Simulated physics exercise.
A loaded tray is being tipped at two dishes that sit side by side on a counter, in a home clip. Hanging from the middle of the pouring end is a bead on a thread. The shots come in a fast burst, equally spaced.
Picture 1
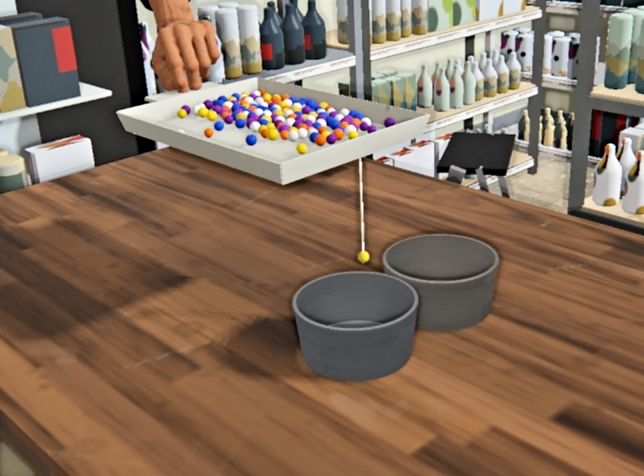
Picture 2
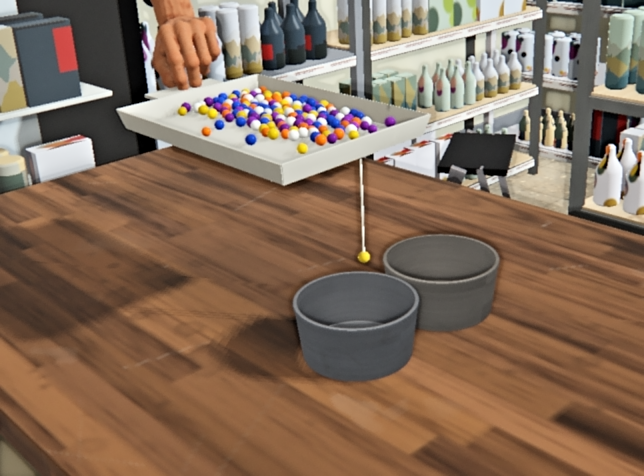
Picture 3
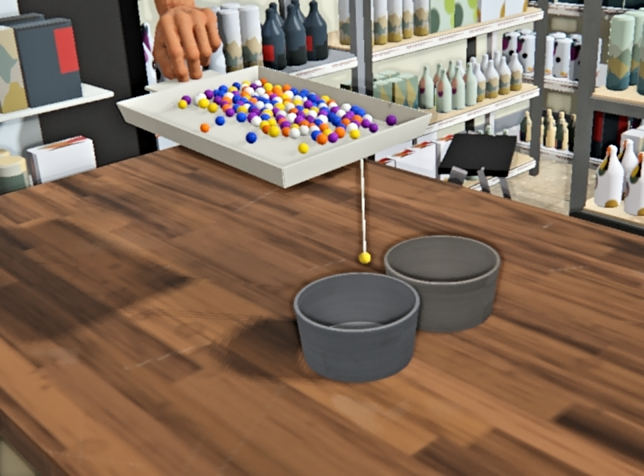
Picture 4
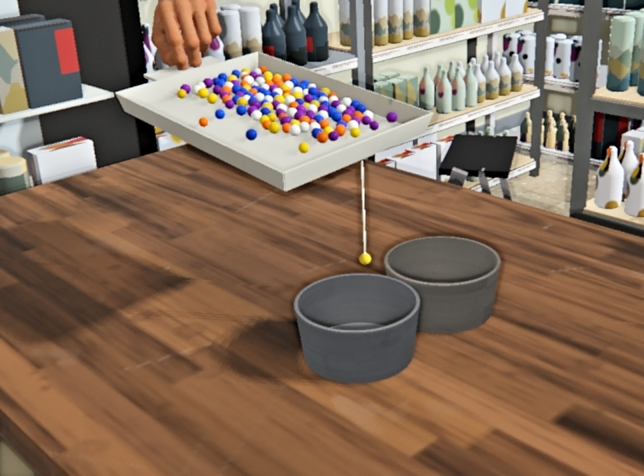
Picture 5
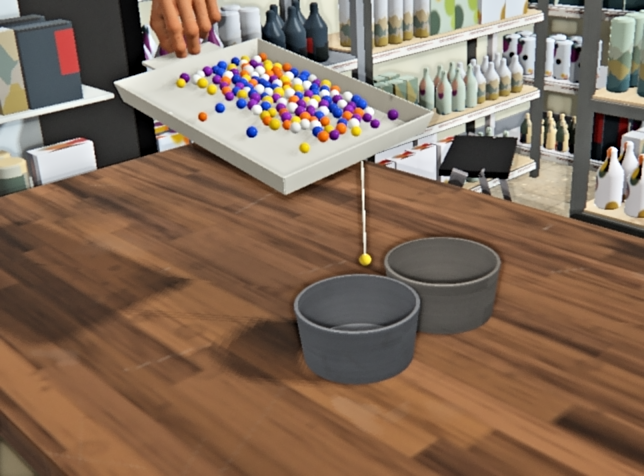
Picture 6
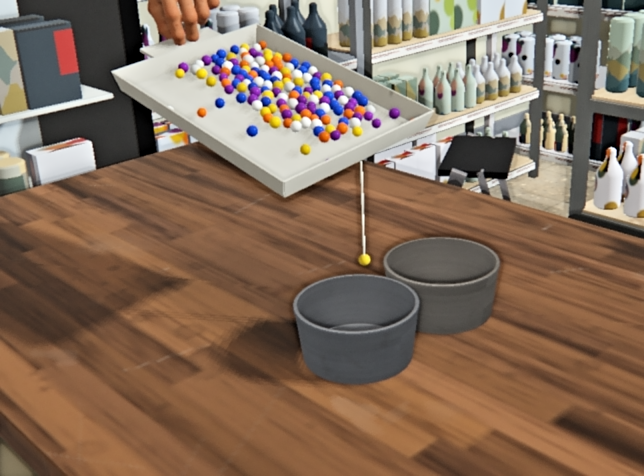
A hand at the upper left grips the far end of a pale, shallow tray of small round beads in blue, orange, purple, white and yellow, seen from slightly above a brown wooden counter before shelves of bottles. Two dark grey dishes sit side by side below, near a yellow bead on a thread. The tray gradually tilts toward its near left corner, and the beads begin shifting slightly.
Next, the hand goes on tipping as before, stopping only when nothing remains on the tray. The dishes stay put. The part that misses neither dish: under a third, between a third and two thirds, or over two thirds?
So the dishes end up with a third up to two thirds of the load.
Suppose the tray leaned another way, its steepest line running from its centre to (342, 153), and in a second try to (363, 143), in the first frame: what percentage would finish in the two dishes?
About 80 and 90 per cent.
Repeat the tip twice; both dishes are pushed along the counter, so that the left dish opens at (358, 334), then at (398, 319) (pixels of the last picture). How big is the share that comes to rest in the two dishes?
40 %, then 20 %.
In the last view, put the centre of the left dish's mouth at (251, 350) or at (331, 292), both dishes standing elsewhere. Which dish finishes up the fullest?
The first layout gives the one at right, the second layout gives the one at left.
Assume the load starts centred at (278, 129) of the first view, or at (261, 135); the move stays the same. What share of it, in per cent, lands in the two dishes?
First case around 60 %, second case around 50 %.
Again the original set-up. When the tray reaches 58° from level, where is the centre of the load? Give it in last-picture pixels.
Mark it at roughly (308, 164) in the final frame.
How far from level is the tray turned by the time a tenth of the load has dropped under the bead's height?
I'd put it at about 55 degrees.
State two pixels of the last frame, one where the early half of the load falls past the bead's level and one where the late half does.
First part (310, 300), rest (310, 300).
Soon after the last picture, tray tipped steeply; most on the tray; a small part in the left dish; a small part outside both; a small part in the air.
A little later, tray tipped right over; a small part on the tray; about half in the left dish; about a third outside both; a small part in the air.
Later still, tray tipped past a quarter turn; about half in the left dish; about half outside both.
At rest, tray tipped past a quarter turn; about half in the left dish; none in the right dish; about half outside both.
